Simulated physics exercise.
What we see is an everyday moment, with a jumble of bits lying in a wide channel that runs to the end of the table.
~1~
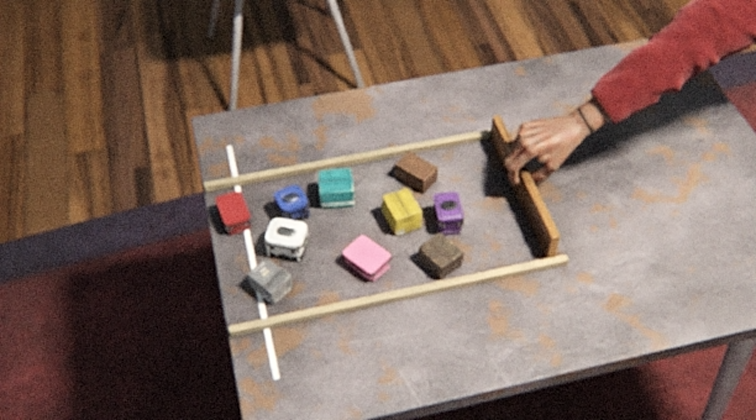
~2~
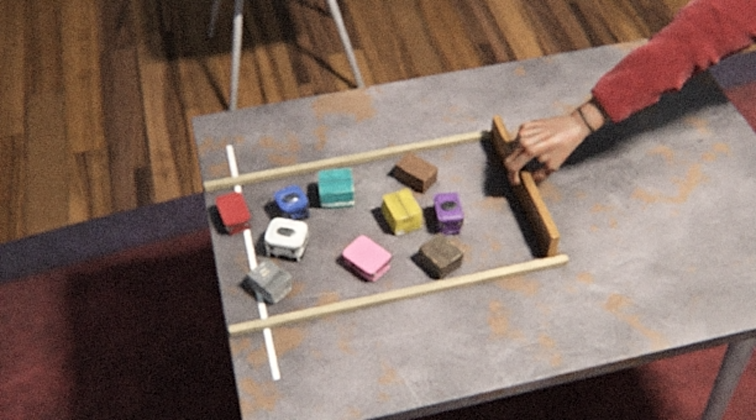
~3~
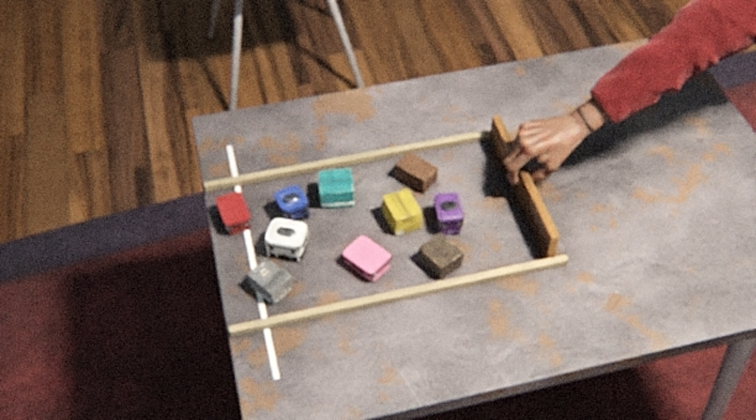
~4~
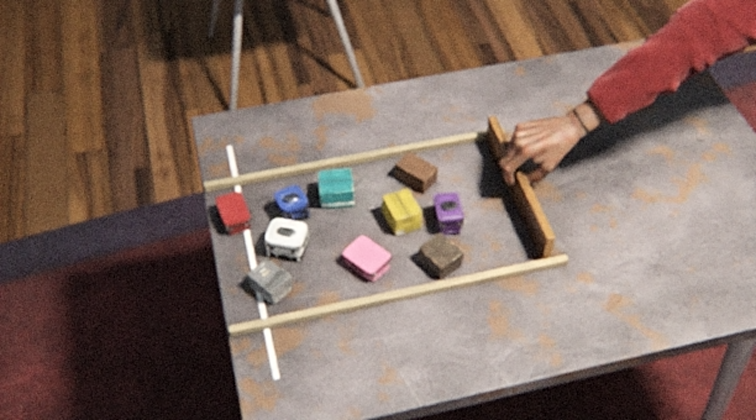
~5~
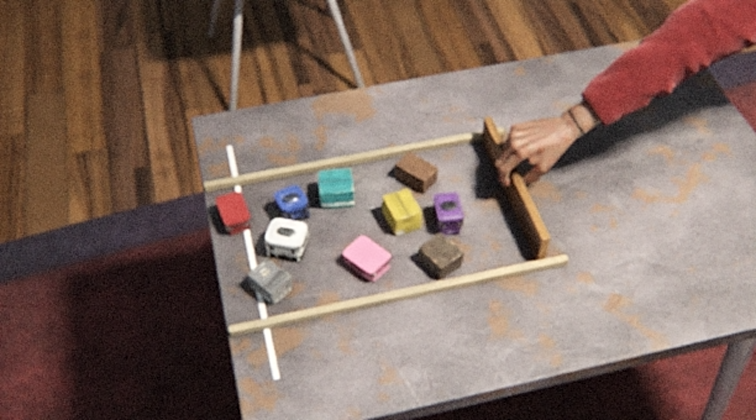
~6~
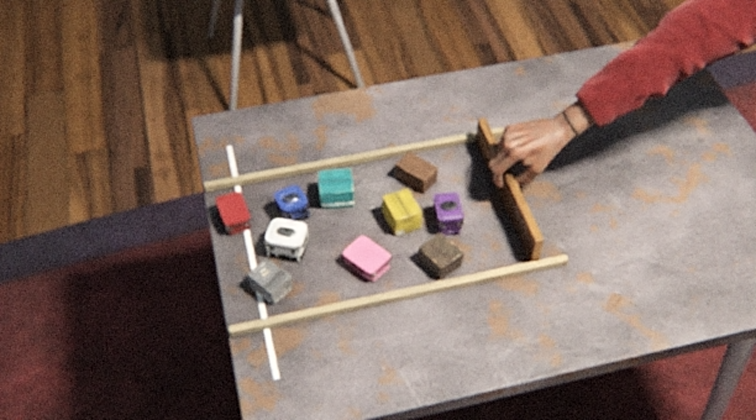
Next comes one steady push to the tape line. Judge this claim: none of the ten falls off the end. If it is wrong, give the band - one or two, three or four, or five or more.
Most likely a good five or more will slide off.
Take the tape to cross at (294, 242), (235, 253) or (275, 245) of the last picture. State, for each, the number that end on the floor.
Respectively 1, 7 and 4.
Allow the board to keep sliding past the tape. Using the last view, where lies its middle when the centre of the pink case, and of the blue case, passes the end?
Pink case: (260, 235); blue case: (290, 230).
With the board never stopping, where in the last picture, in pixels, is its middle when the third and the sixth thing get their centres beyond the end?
The first puts it near (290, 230), the next near (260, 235).
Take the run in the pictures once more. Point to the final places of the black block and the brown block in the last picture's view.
I'd say approximately (244, 293) and then (229, 204).
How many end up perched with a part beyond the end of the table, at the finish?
It's 0.
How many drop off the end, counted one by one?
The answer is exactly 7.
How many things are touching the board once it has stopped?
The count in contact is 3.
A little later, none off yet; red case at rest near (234, 214); grey box at rest near (270, 282); white case at rest near (287, 240).
When it is over, the number that fall off is five or more; down, yellow box, pink case, turquoise box, blue case, white case, grey box and red case.
